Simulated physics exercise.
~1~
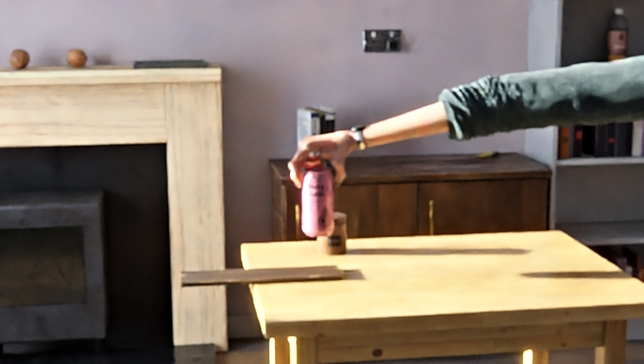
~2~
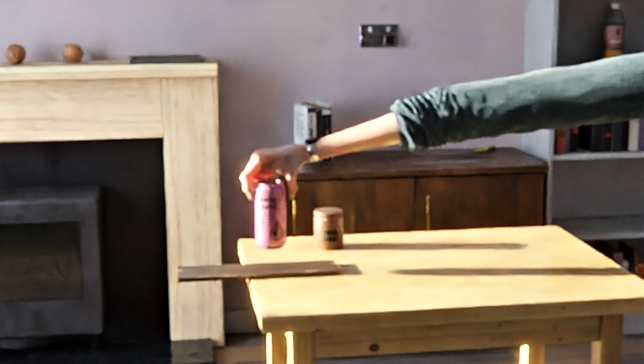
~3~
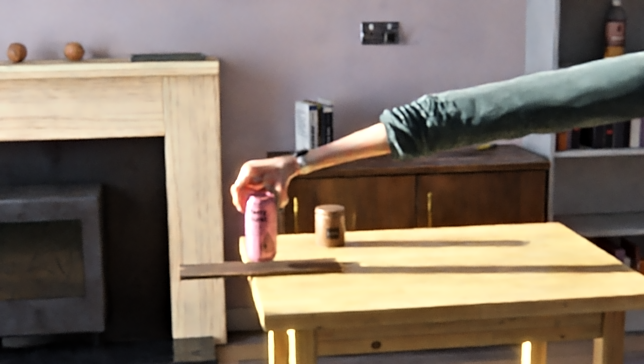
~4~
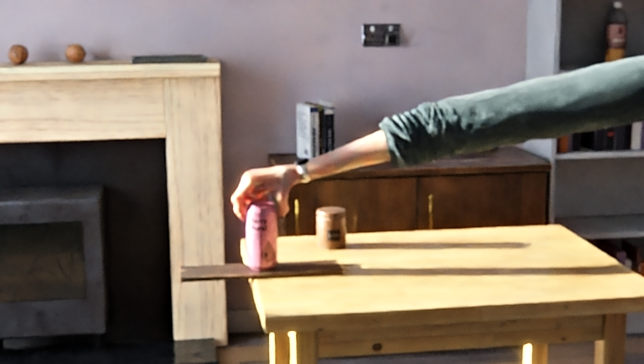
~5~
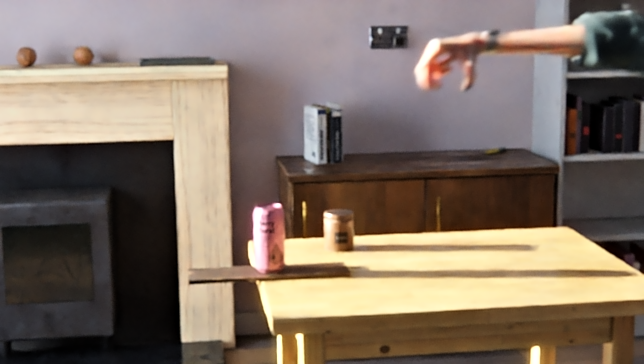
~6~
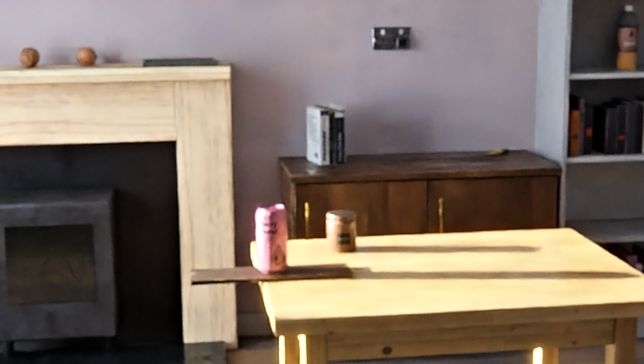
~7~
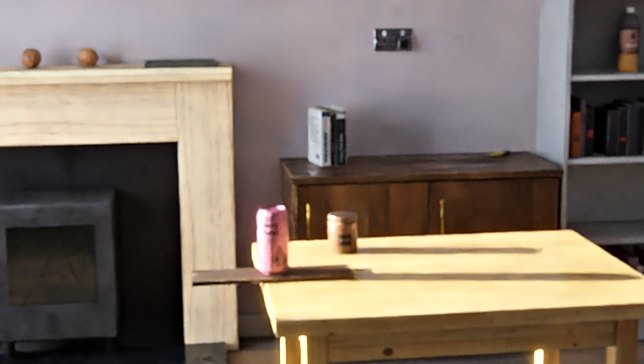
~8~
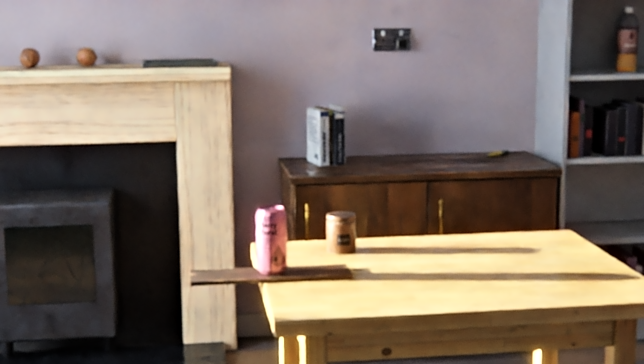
A hand sets a pink can on an overhanging board, withdraws, and everything stays balanced.
